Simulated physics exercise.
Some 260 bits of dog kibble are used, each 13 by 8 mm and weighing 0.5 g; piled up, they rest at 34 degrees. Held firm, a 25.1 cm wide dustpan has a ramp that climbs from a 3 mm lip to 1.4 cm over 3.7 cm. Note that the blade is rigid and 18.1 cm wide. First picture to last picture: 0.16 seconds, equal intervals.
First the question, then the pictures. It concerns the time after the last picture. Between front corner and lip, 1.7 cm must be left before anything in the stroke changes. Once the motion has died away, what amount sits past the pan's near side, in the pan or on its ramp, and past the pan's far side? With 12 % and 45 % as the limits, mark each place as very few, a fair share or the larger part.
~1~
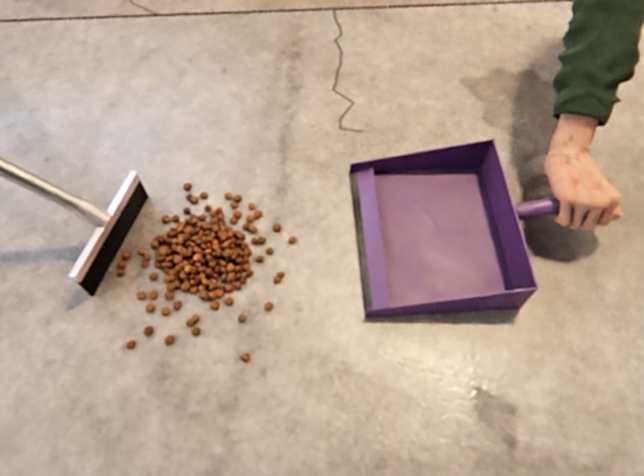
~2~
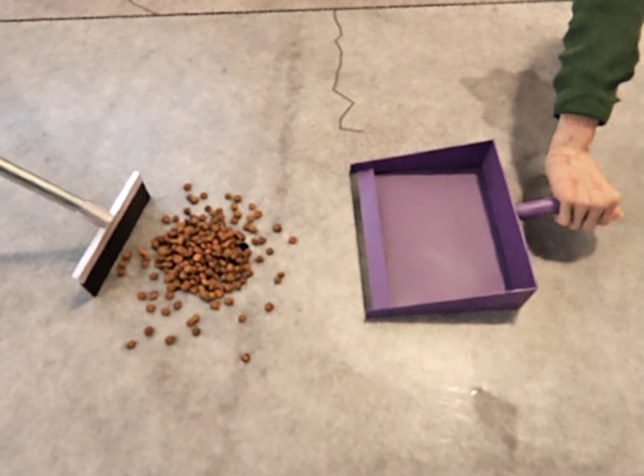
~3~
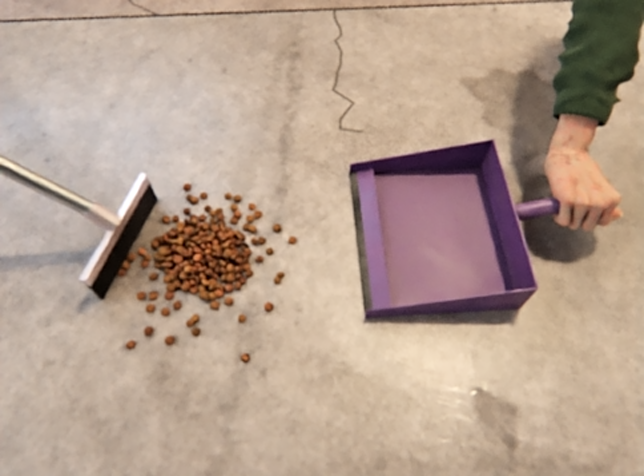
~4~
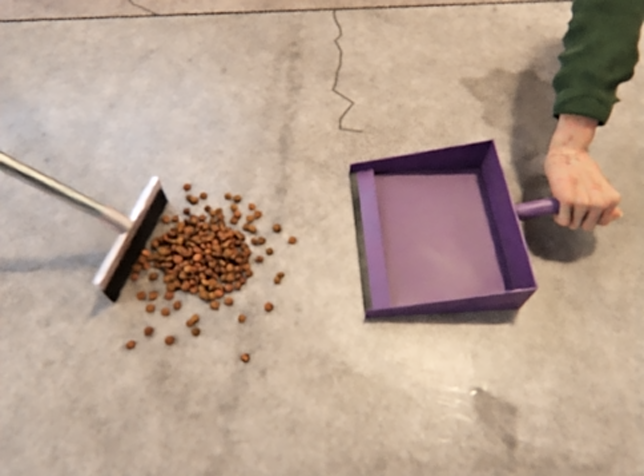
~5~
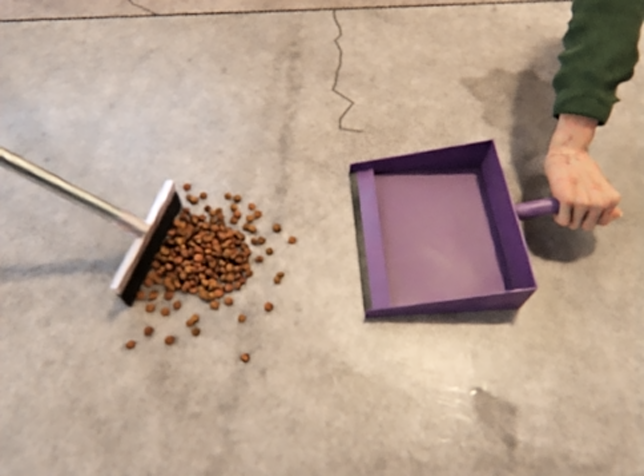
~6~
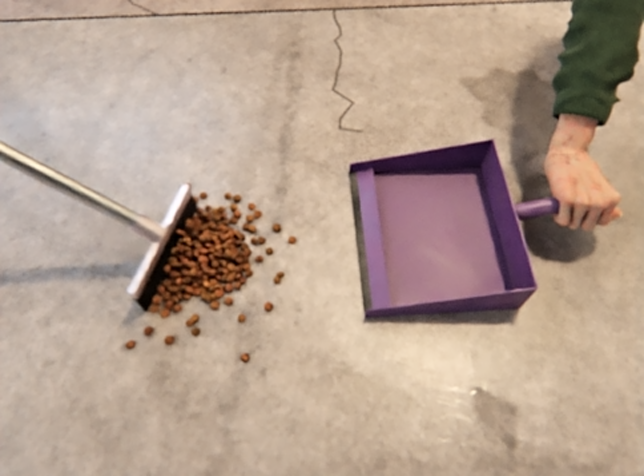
My call: Near side: A fair share; pan: A fair share; far side: Very few.
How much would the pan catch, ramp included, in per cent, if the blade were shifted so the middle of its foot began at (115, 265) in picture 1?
I'd put it at around 15 per cent.
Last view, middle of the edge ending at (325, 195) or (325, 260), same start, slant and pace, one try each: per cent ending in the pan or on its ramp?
Some 0 in a hundred and 20 in a hundred.
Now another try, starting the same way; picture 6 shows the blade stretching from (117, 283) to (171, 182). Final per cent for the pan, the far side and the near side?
Pan 15; far 0; near 20.
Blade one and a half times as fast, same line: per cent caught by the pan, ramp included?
About 30 %.
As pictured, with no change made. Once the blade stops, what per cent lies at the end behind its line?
Estimate: About 20 %.
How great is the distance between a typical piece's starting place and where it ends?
It works out to some 24 cm.
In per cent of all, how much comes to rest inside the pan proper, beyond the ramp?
It comes to some 5 per cent.
Then, 0.16 s after the last picture, middle of the blade 16 cm from the lip; 0 % over the lip, far side 0 %, near side 15 %.
Then, 0.27 s after the last picture, middle of the blade 8 cm from the lip; 0 % over the lip, far side 0 %, near side 25 %.
Then, 0.51 s after the last picture, middle of the blade 5 cm from the lip; 20 % over the lip, far side 0 %, near side 35 %.
In the end, near side 35 %, pan 20 %, far side 0 %, in front of the lip or behind the blade 45 %.
